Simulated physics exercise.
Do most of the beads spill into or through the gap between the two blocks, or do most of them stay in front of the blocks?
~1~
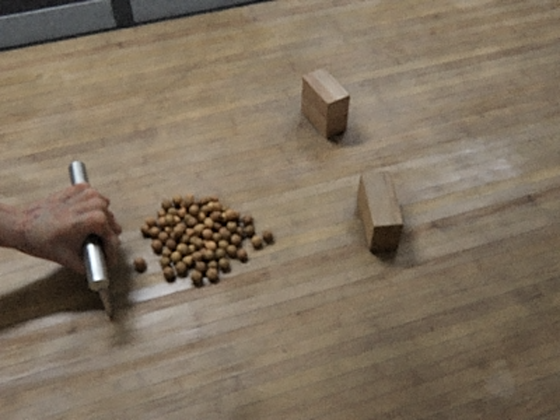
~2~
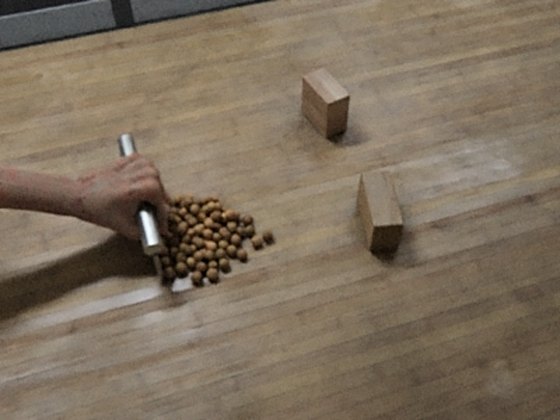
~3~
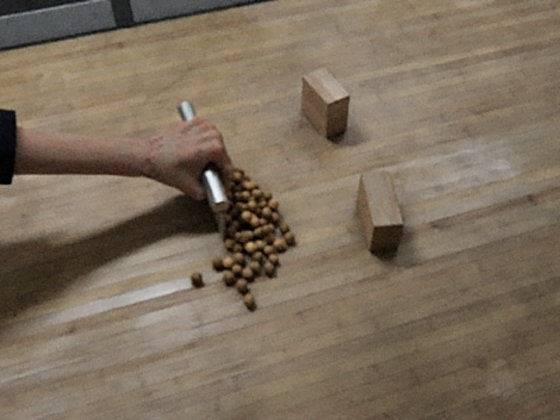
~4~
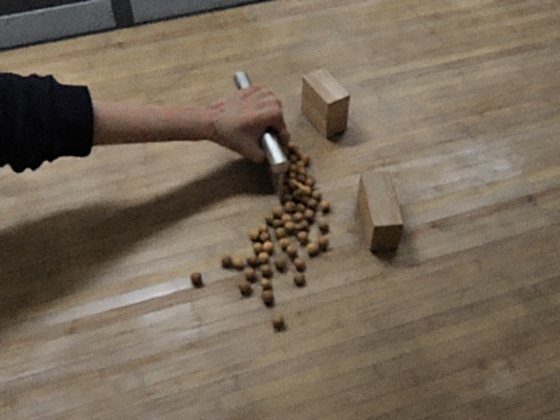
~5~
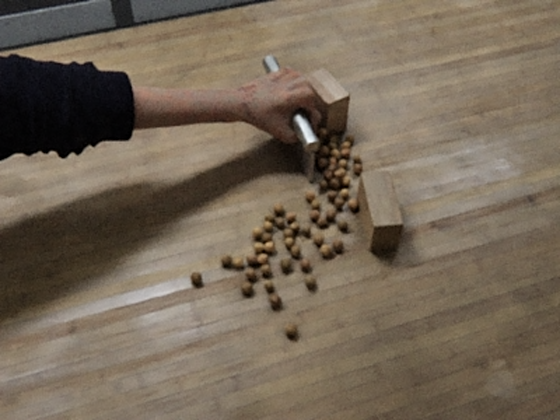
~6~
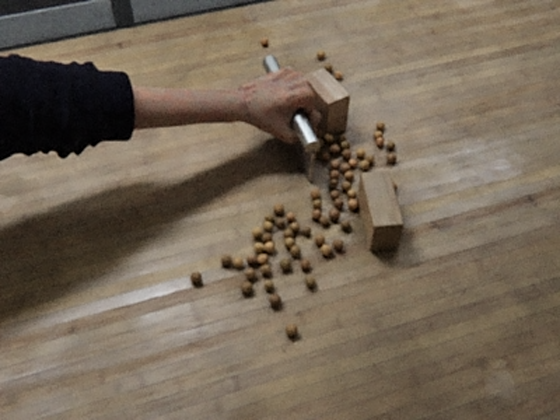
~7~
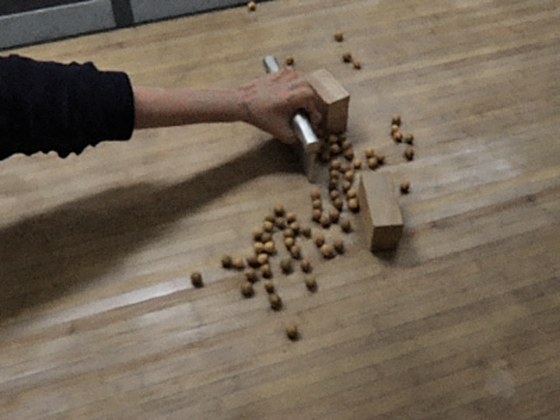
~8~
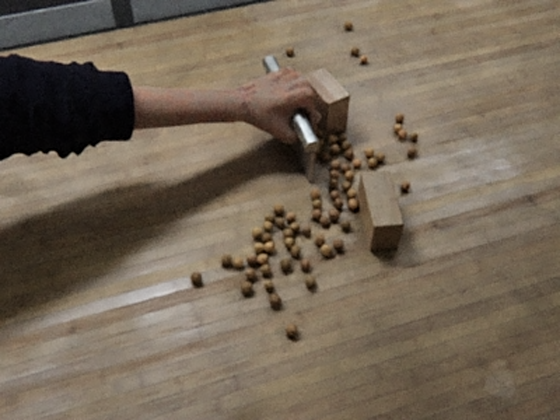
Most of them stay in front of the blocks. Only a modest share, more than a stray few but well short of half, ends up in the gap or past it.
A hand holding a silver metal scraper slants over a pale wooden tabletop, seen from above at an angle, with a heap of round brown beads beside it and two wooden blocks standing to the right. It pushes right and slightly up into the beads, its dark sleeve coming into view. The heap bunches against the blade and trails down toward the viewer. The scraper stops close to the far block, and a few beads roll out beyond the blocks. At the end most beads lie scattered in front of the blocks, with some in the gap or past it.
